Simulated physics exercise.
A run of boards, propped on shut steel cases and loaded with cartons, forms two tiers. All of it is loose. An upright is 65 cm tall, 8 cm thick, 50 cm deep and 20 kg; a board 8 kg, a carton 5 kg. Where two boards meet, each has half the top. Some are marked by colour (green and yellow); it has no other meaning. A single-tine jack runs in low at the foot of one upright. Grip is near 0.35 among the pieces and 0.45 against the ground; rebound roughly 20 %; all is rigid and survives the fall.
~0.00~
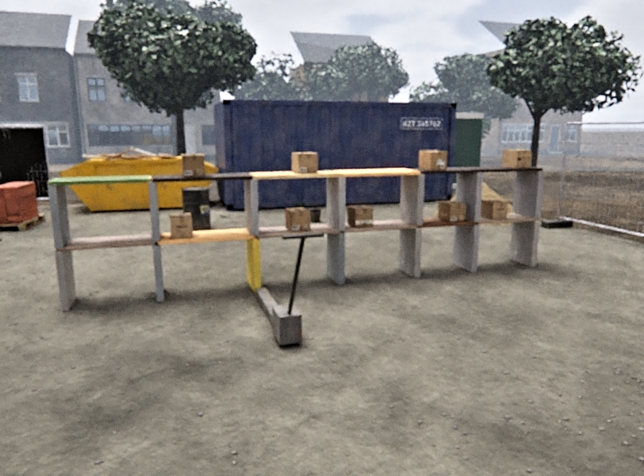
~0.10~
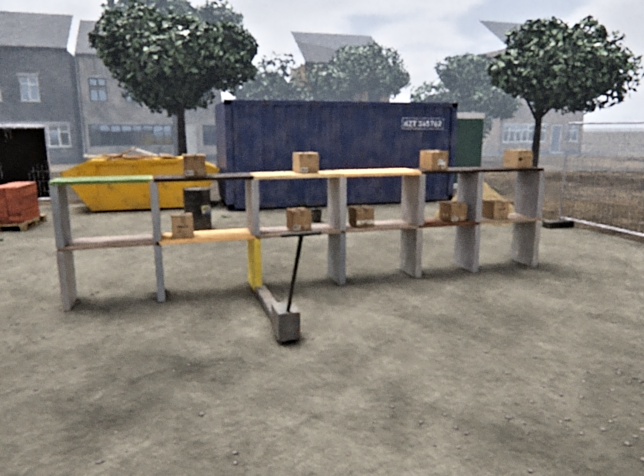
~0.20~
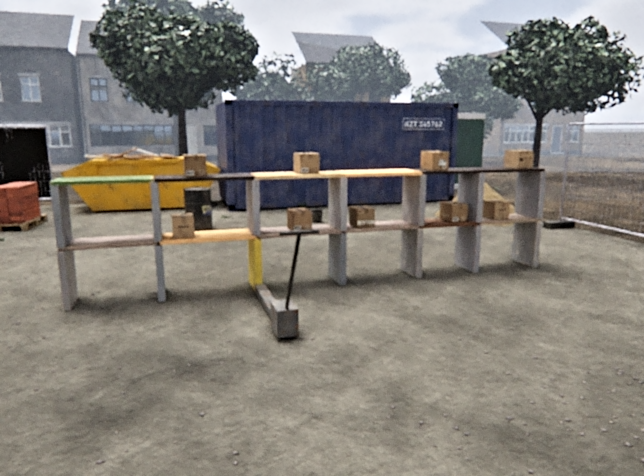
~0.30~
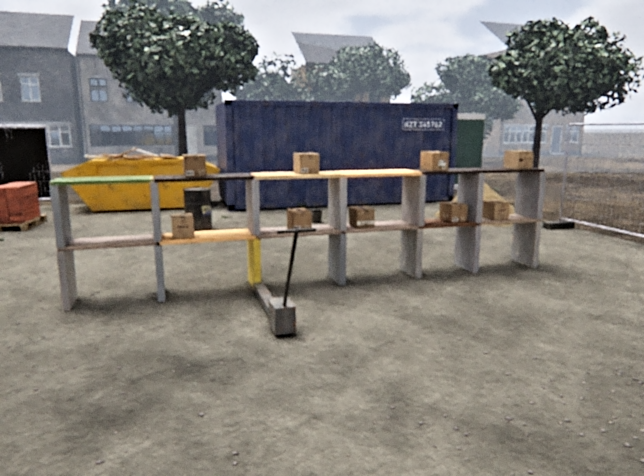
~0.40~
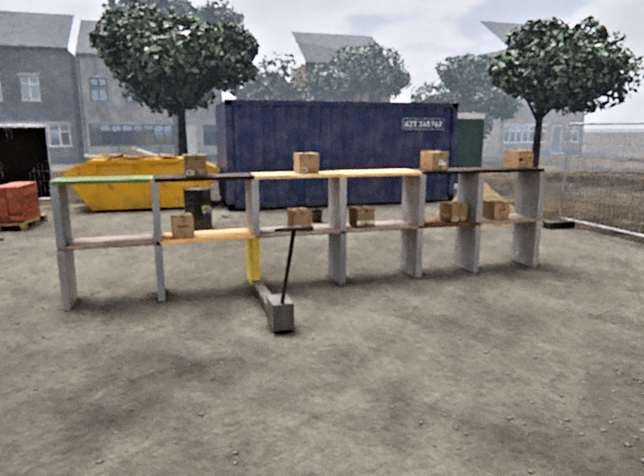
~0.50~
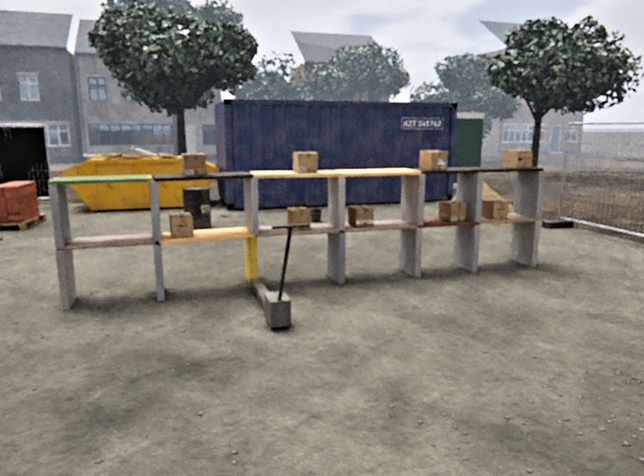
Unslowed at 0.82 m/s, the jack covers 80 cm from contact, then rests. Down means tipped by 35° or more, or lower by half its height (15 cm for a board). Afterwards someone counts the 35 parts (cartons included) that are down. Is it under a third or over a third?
It comes to upwards of a third.
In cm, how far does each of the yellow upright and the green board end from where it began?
About: Yellow 90, green 130.
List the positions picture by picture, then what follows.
In the first picture (each place is the centre of the face we see best), jack tip (257, 293) 20 cm short; yellow upright (250, 261); green board (101, 182); all as stacked.
Jack tip (257, 291) 12 cm short; green board (102, 182), in the second picture.
Jack tip (256, 289) 41 mm short; green board (103, 182), in the third picture.
Jack tip (254, 287) 41 mm in; yellow upright (251, 261) moved 51 mm; one has shifted, in the fourth picture.
Jack tip (253, 285) 12 cm in; yellow upright (250, 259) moved 13 cm; 3 have shifted, in the fifth picture.
Jack tip (251, 282) 20 cm in; yellow upright (248, 257) moved 21 cm; green board (101, 181); 9 have shifted, in the sixth picture.
By 1.26 s, 2 of the 35 pieces down; green board tilted 8°; yellow upright tilted 5°.
By 1.78 s, 13 of the 35 pieces down; green board tilted 33°, 78 cm lower; yellow upright tilted 9°.
By 2.58 s, 19 of the 35 pieces down; yellow upright tilted 10°; green board 1.22 m lower.
By 3.00 s, 34 of the 35 pieces down; yellow upright tilted 45°; green board 1.22 m lower.
When it is over (4.4 s), 35 of the 35 pieces down; yellow upright on its side; green board 1.22 m lower. That is 100 per cent. In pixels of the last frame, middles, yellow upright near (272, 264), green board near (60, 293).
